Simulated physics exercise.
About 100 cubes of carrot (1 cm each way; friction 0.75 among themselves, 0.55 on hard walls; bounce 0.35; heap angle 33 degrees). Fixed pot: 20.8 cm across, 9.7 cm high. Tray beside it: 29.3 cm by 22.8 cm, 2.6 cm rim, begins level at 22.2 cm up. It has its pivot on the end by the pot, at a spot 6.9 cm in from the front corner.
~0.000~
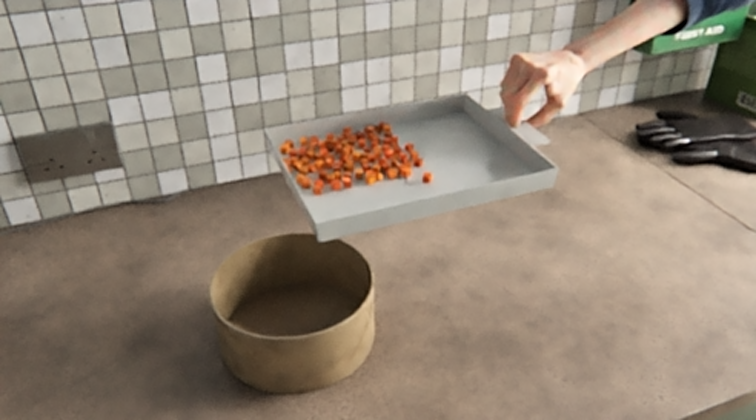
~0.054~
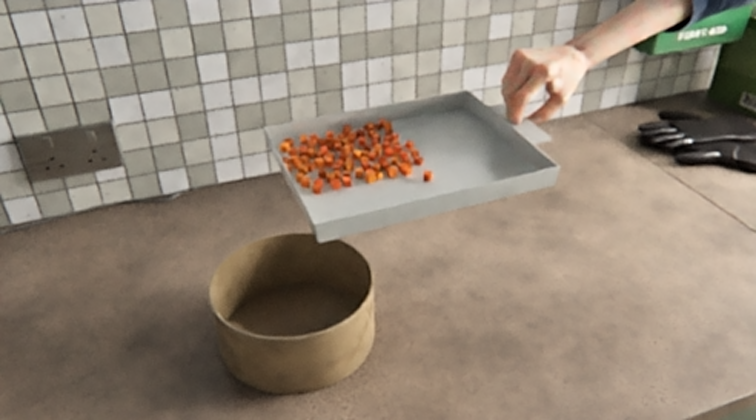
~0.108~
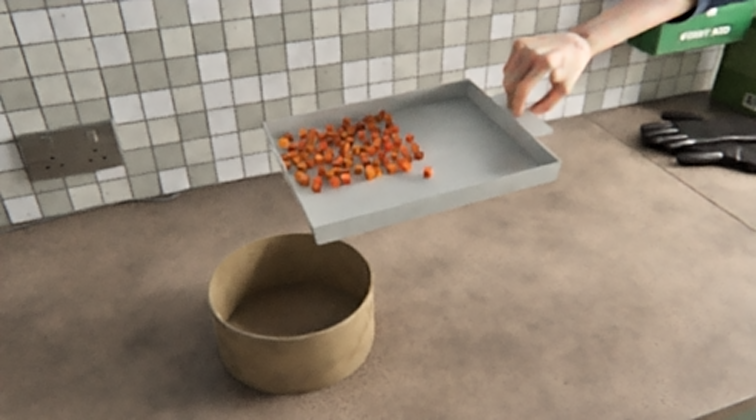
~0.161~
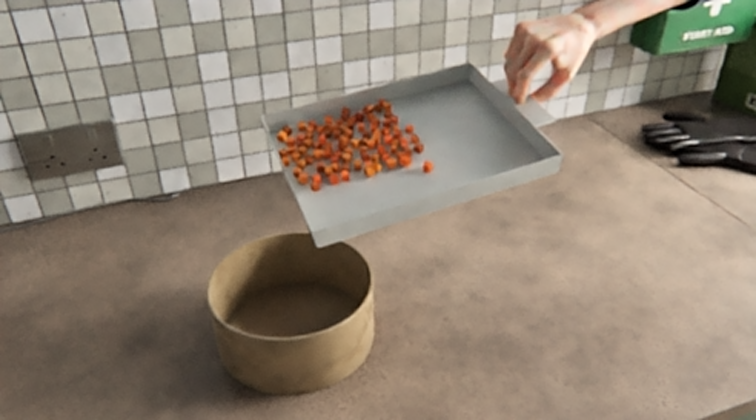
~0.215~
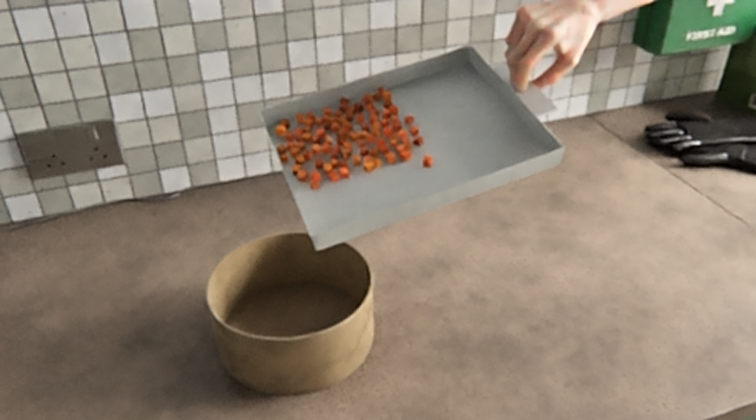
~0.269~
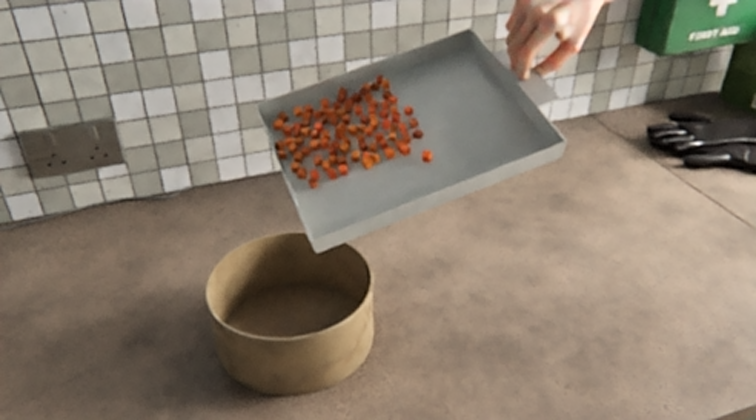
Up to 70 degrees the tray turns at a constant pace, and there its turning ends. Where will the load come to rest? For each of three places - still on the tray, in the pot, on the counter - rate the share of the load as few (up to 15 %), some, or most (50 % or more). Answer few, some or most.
Left on the tray: Most; pot: Few; counter: Some.
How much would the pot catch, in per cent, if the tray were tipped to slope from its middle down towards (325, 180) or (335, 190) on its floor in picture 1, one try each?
Roughly 5 per cent on the first try and 10 per cent on the second.
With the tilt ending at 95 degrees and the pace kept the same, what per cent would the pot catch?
About 40 in a hundred would end up in the pot.
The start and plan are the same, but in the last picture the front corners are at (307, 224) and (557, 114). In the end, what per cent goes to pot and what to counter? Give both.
Per cent by place - pot 0, counter 5.
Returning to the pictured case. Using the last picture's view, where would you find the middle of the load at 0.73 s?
Load centre: About (322, 198) px.
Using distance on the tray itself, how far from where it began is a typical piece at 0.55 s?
Displacement on the tray: Roughly 2 cm.
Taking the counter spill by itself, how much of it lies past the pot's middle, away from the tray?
It comes to near 80 percent.
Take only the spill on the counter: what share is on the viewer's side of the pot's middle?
I'd put it at around 100 per cent.
Then, at 0.55 s, tilt 45 degrees; the tray holds 100 %, the pot 0 %.
Then, at 0.73 s, tilt 61 degrees; the tray holds 100 %, the pot 0 %.
After 1.04 s, tilt 70 degrees; the tray holds 65 %, the pot 0 %.
In the end, at 2.8 s, tray 60 %, pot 5 %, counter 40 %.
